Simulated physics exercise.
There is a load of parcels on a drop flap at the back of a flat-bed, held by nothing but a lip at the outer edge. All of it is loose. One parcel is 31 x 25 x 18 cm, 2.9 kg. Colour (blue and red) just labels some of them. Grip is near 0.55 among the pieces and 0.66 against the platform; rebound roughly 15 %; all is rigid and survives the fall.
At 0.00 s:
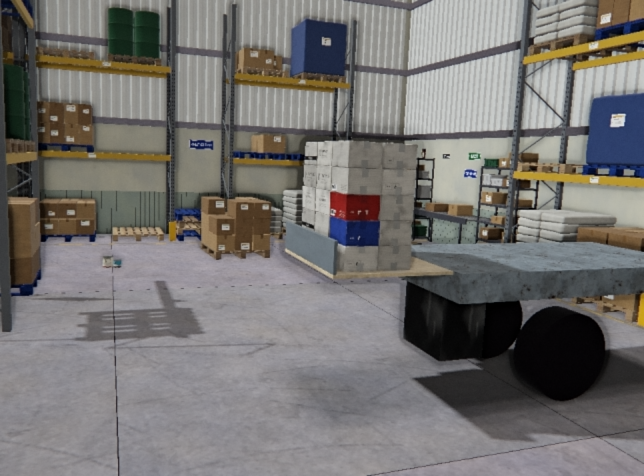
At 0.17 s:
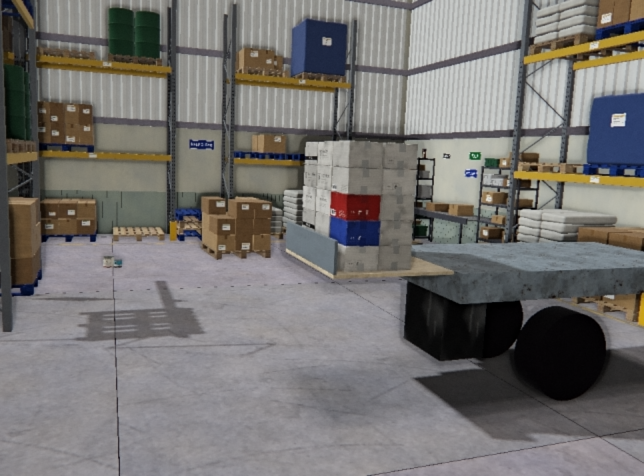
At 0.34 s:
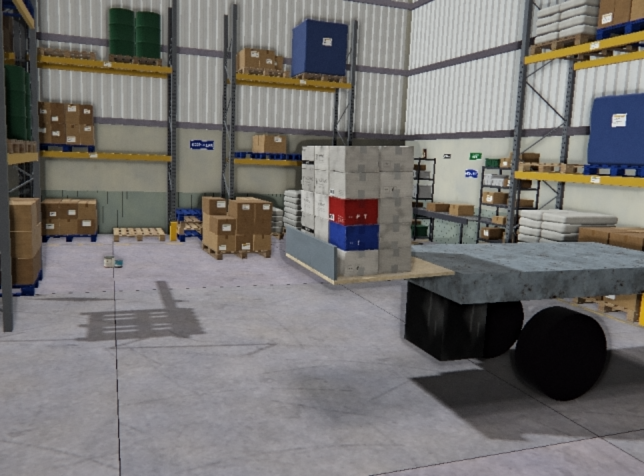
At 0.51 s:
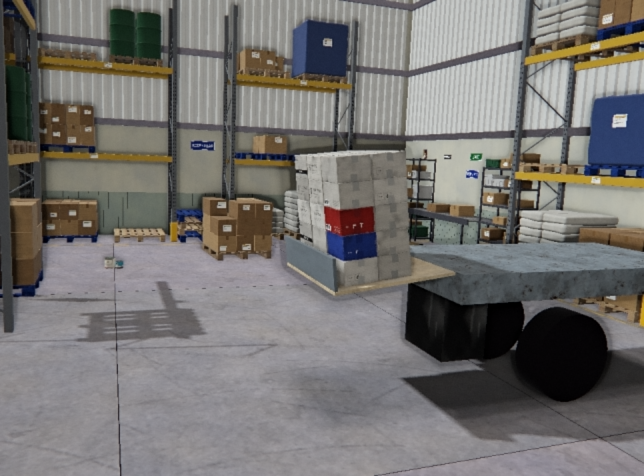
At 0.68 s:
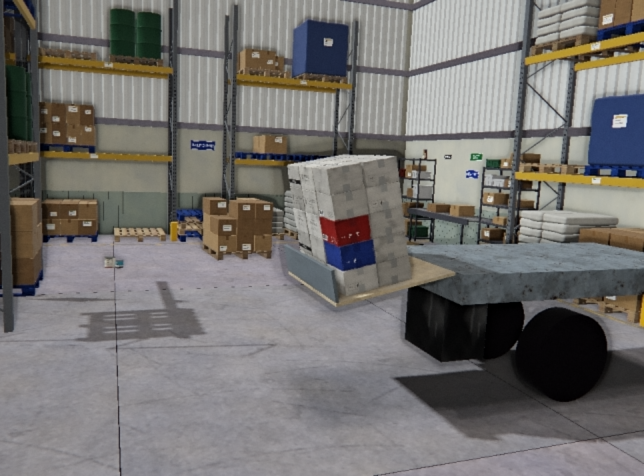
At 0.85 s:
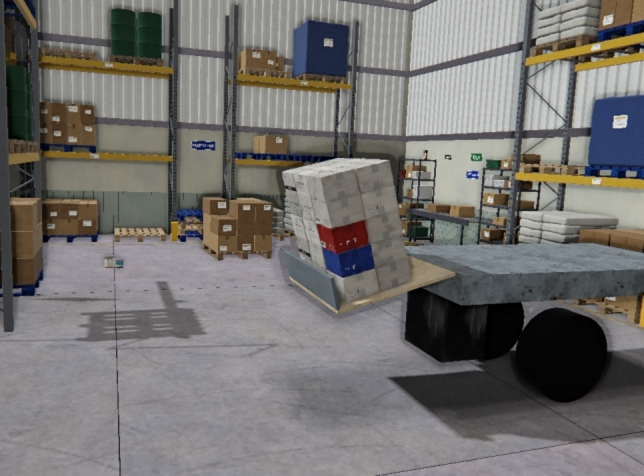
In a warehouse lined with racks, a stack of mostly pale parcels, one red and one blue, sits on a flap behind a flat-bed; the flap gradually slopes down to the left, and the stack leans left with it.
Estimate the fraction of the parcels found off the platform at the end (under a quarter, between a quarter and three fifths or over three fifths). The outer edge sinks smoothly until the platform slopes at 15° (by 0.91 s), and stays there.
From a quarter to three fifths of them.
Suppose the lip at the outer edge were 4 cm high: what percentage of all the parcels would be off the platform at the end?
In that case 70 per cent.
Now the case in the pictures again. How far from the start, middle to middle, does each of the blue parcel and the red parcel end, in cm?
About: Blue 20, red 150.
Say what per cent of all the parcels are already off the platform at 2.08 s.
By then 50 per cent.
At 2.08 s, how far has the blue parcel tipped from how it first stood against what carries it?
About 10°.
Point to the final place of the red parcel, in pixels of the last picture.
Near (275, 405).
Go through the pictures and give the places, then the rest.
In the first picture (places mark the middle of the side facing us; leans and shifts are taken against what carries them), platform's outer corner (335, 277) slope 0°; blue parcel (363, 234); red parcel (363, 208); nothing disturbed.
Platform's outer corner (335, 277) slope 0°; blue parcel (364, 234), in the second picture.
Platform's outer corner (336, 283) slope 2°; blue parcel (363, 238), in the third picture.
Platform's outer corner (337, 294) slope 7°; red parcel (358, 221), in the fourth picture.
Platform's outer corner (338, 305) slope 12°; red parcel (354, 231), in the fifth picture.
Platform's outer corner (339, 312) slope 15°; red parcel (351, 237); blue parcel (357, 261); nothing disturbed, in the sixth picture.
After 1.58 s, slope 15°; 6 of the 30 parcels off the platform; red parcel leaning 28°; blue parcel leaning 23°.
After 2.08 s, slope 15°; 15 of the 30 parcels off the platform; red parcel on its side; blue parcel leaning 12°.
By the end (2.8 s), slope 15°; 15 of the 30 parcels off the platform; red parcel on its side; blue parcel leaning 9°. That is 50 per cent. As the last picture would show them, middles, red parcel near (275, 405), blue parcel near (337, 260).
